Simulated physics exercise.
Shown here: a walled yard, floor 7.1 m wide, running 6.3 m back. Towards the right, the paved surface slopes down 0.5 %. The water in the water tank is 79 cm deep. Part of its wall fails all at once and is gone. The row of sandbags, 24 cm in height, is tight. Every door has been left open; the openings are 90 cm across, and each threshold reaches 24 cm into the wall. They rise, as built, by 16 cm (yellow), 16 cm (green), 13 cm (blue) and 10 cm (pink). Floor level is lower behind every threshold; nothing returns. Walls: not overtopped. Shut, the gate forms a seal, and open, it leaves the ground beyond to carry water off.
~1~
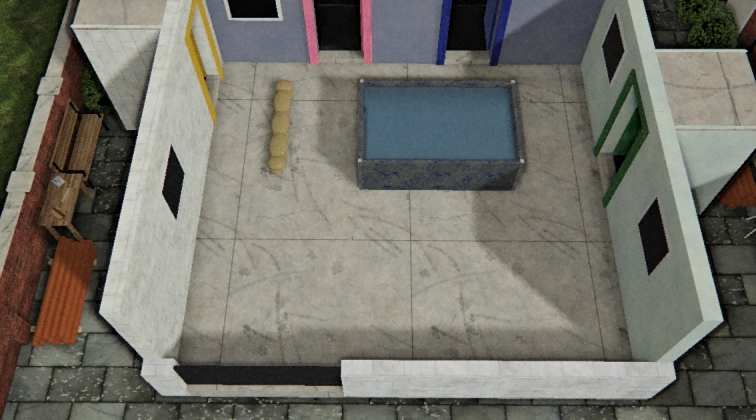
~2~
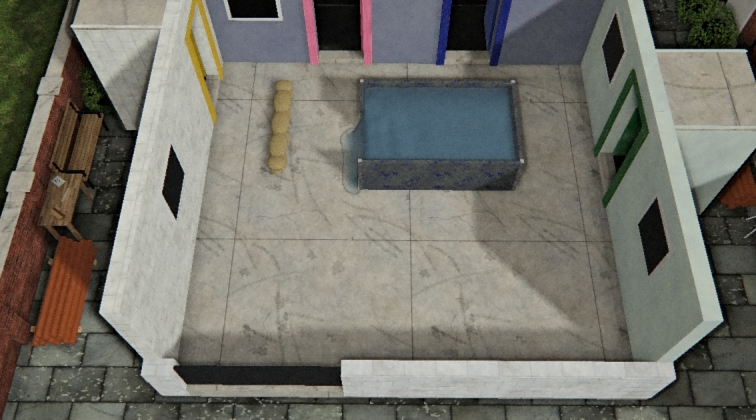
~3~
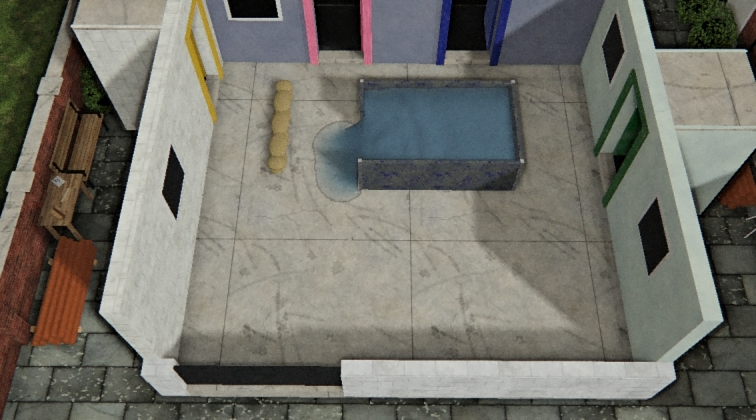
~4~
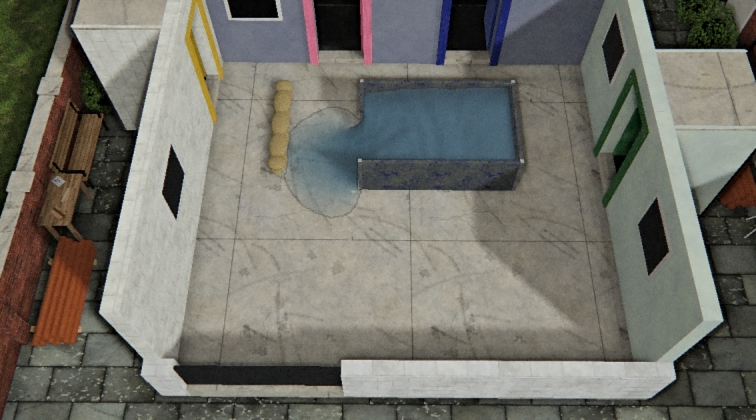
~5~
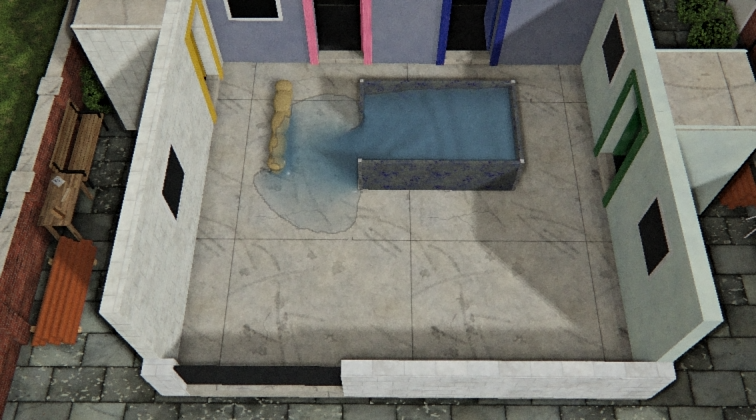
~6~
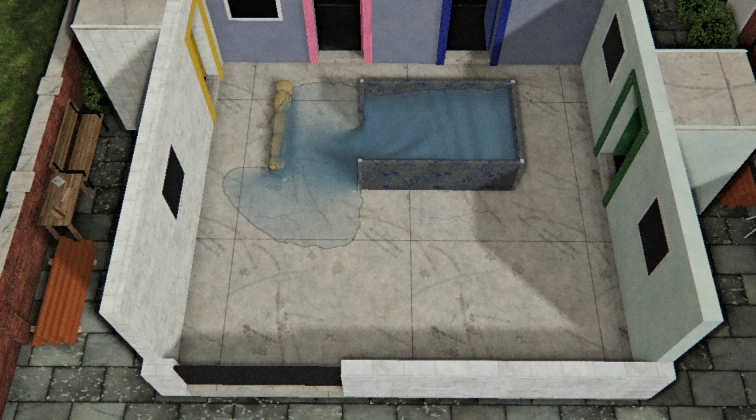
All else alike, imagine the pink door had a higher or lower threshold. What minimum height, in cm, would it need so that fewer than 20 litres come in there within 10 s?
About 18 cm.
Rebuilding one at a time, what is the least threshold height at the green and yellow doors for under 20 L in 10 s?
Roughly 9.0 cm for the green door and roughly 13.0 cm for the yellow door.
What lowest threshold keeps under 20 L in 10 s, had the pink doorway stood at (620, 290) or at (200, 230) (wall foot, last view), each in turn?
You'd want about 10.0 cm there first, then about 26 cm.
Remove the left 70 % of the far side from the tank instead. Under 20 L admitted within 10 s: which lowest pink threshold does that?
In that case you'd want it roughly 32 cm high.
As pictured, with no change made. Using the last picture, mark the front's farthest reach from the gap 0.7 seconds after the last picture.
Near pixel (190, 288).
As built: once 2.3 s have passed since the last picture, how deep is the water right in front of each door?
Depths in cm: Yellow 15, green 0, blue 3, pink 18.
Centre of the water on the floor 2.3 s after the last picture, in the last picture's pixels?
Around (342, 177).
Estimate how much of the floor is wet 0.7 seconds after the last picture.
About 25 per cent.
Then, 0.7 s after the last picture water covers 25 % of the floor, deepest (49 cm) near (288, 160); 9 cm at the pink door, 0 litres in over its 10 cm threshold.
Then, 2.3 s after the last picture water covers 45 % of the floor, deepest (42 cm) near (201, 363); 18 cm at the pink door, 40 litres in over its 10 cm threshold.
Then, 9.3 s after the last picture water covers 95 % of the floor, deepest (16 cm) near (578, 71); 8 cm at the pink door, 122 litres in over its 10 cm threshold.
At the pink door as built, the water peaked near 19 cm, 1.7 s after the last picture.
With a threshold of 16 cm, 31 litres would have come in within the 10 s; with 22 cm, 4 litres. So under 20 litres takes about 18 cm.
